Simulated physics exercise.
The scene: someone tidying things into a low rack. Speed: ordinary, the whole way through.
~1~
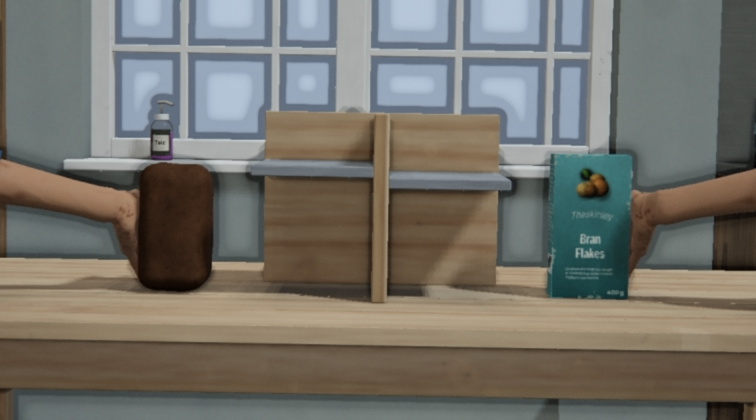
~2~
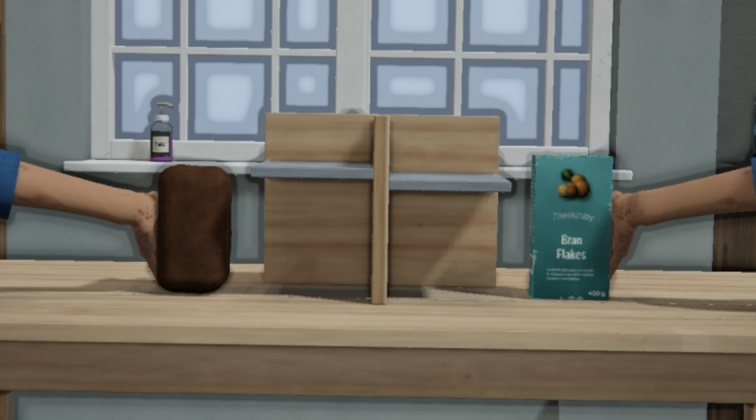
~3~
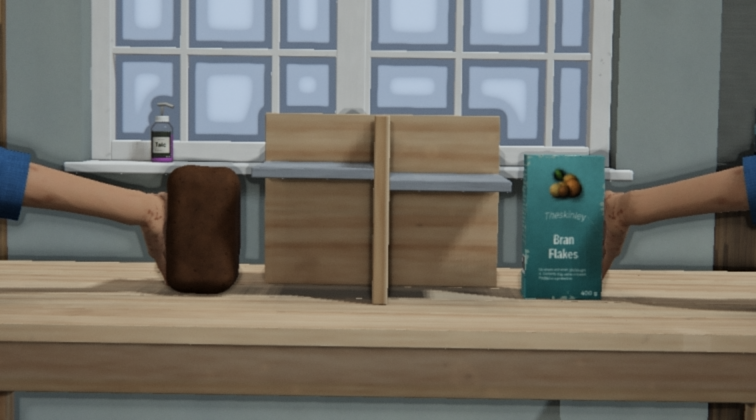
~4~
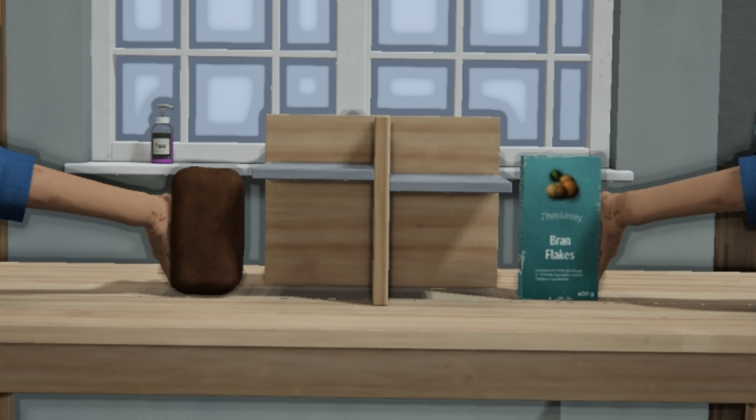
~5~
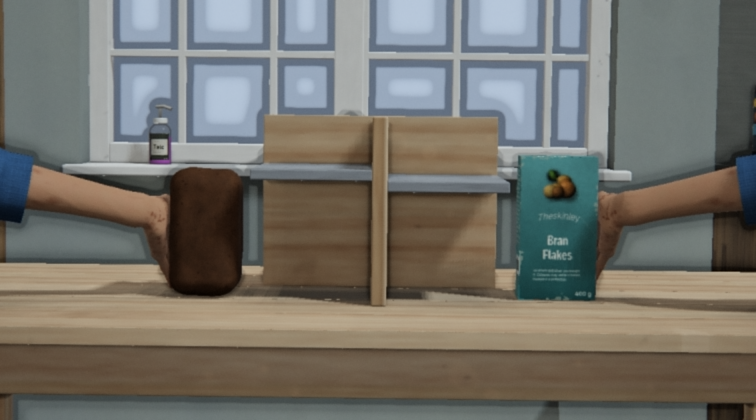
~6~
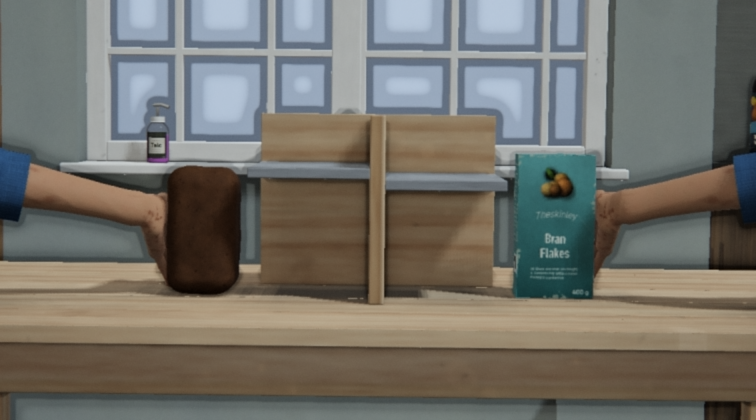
Two hands slid a brown loaf and a turquoise packet inward along a wooden table, toward the low rack between them, quickly at first, then barely moving, while the rack stayed put.
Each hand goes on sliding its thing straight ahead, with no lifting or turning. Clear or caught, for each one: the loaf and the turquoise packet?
My prediction: The loaf will be too high. The turquoise packet will be too high.
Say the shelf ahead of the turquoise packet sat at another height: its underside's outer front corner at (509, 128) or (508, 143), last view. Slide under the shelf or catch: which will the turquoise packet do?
First try: It makes it under. Second try: It makes it under.
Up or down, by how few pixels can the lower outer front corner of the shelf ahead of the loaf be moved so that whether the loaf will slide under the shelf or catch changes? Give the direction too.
The tipping point sits around 8 pixels higher.
Then, 0.18 s on from there, loaf sliding up to the opening near (209, 229); turquoise packet sliding up to the opening near (550, 226).
Then, 0.24 s on from there, loaf sliding up to the opening near (217, 229); turquoise packet sliding up to the opening near (542, 225).
Then, 0.52 s on from there, loaf stopped at the opening near (219, 229); turquoise packet stopped at the opening near (539, 225).
In the end, the loaf is too tall, near (219, 229); the turquoise packet is too tall, near (539, 225).
